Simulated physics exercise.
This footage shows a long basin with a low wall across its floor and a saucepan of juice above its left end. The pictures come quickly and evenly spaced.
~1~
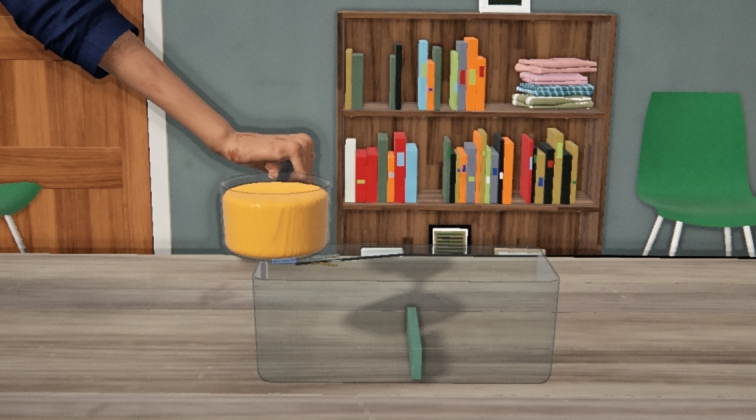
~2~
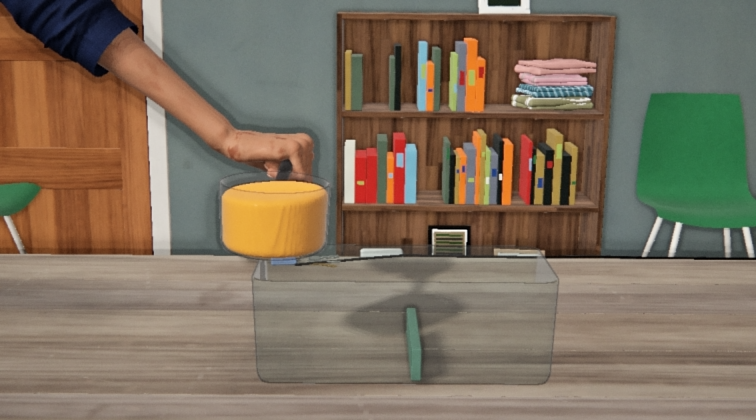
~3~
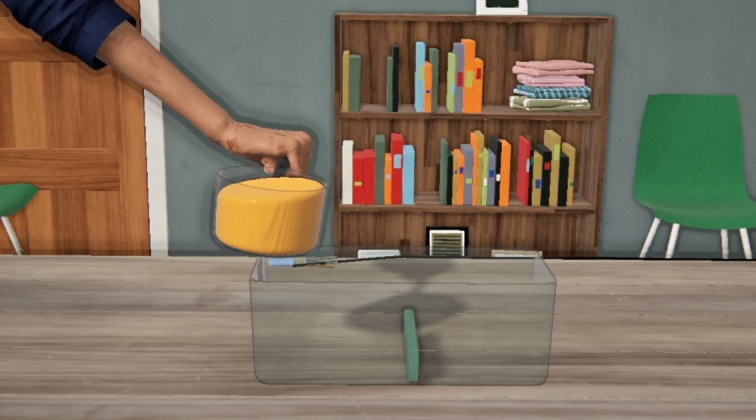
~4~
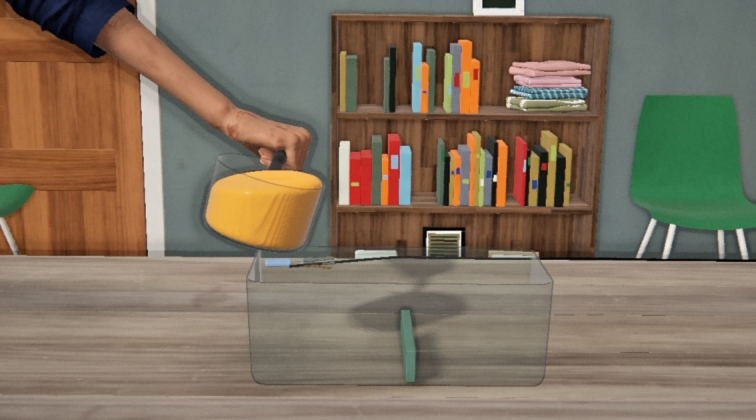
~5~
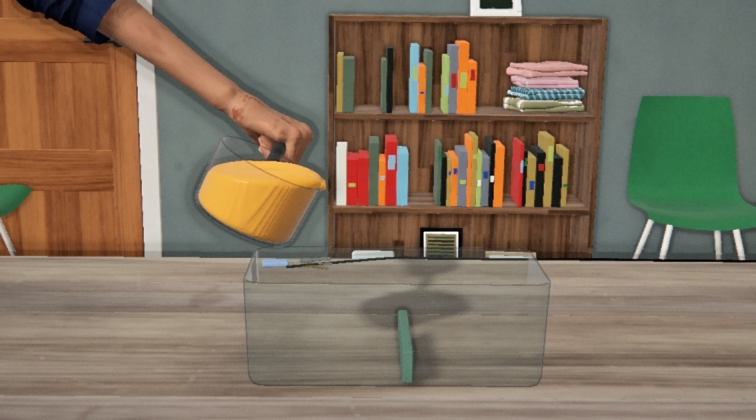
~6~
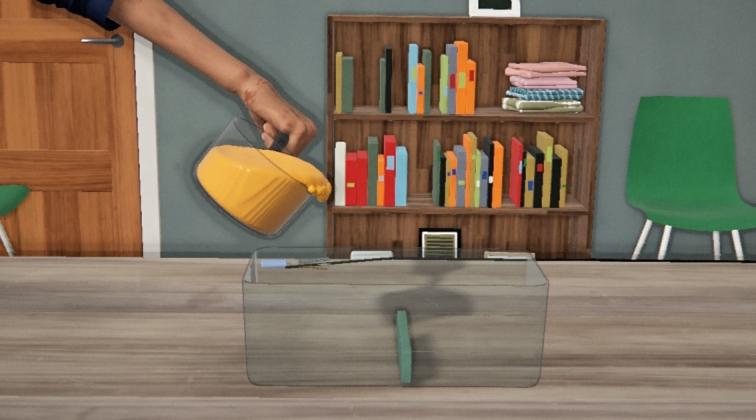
A hand reaching from the upper left holds a clear saucepan of orange-yellow juice above the left end of a long transparent basin with a low green wall across its floor. The basin sits on a wooden table, seen from the front, before a bookshelf, green chairs and a wooden door. The hand steadily tilts the pan rightward, juice bulging over its lip, while the view shifts slightly.
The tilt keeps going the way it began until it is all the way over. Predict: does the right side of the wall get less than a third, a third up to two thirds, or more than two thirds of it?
It gets a third up to two thirds.
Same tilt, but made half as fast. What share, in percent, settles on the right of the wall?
It comes to some 65 per cent.
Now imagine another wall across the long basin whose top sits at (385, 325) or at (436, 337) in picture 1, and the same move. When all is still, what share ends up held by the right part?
75 % then 35 %.
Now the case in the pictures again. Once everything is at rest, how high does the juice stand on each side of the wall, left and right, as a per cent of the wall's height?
I get 30 % for the left and 50 % for the right.
A moment on, the saucepan is tipped right over and 34 per cent is still to pour, 14 is left of the wall and 1 right of it.
Next, the saucepan is tipped right over and 1 per cent is still to pour, 18 is left of the wall and 74 right of it.
Then the saucepan is tipped right over and 0 per cent is still to pour, 27 is left of the wall and 53 right of it.
Later the saucepan is tipped right over and 0 per cent is still to pour, 36 is left of the wall and 59 right of it.
Finally, 38 per cent lies left of the wall, 57 right of it and 5 outside.
